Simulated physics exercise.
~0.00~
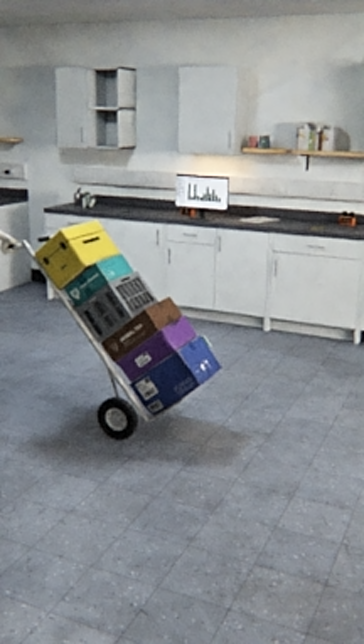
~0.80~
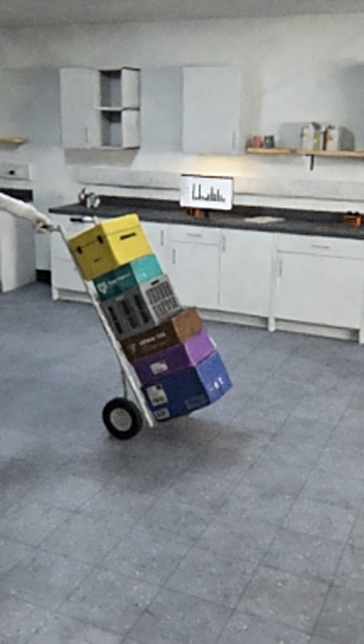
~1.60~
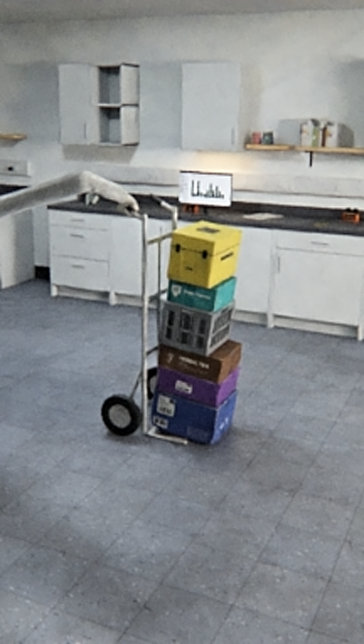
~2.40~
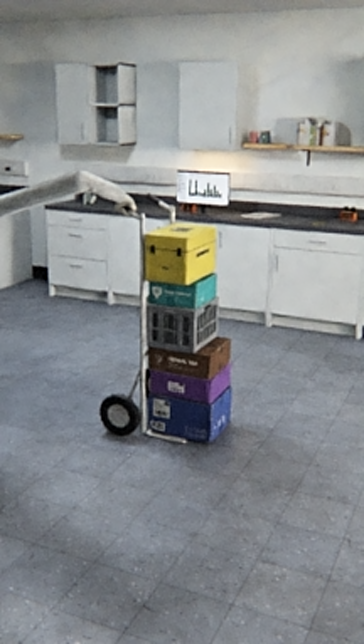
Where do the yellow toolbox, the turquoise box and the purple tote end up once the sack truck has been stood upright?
All three keep their places in the stack on the truck, with the yellow toolbox still on top, the turquoise box just below it and the purple tote near the bottom.
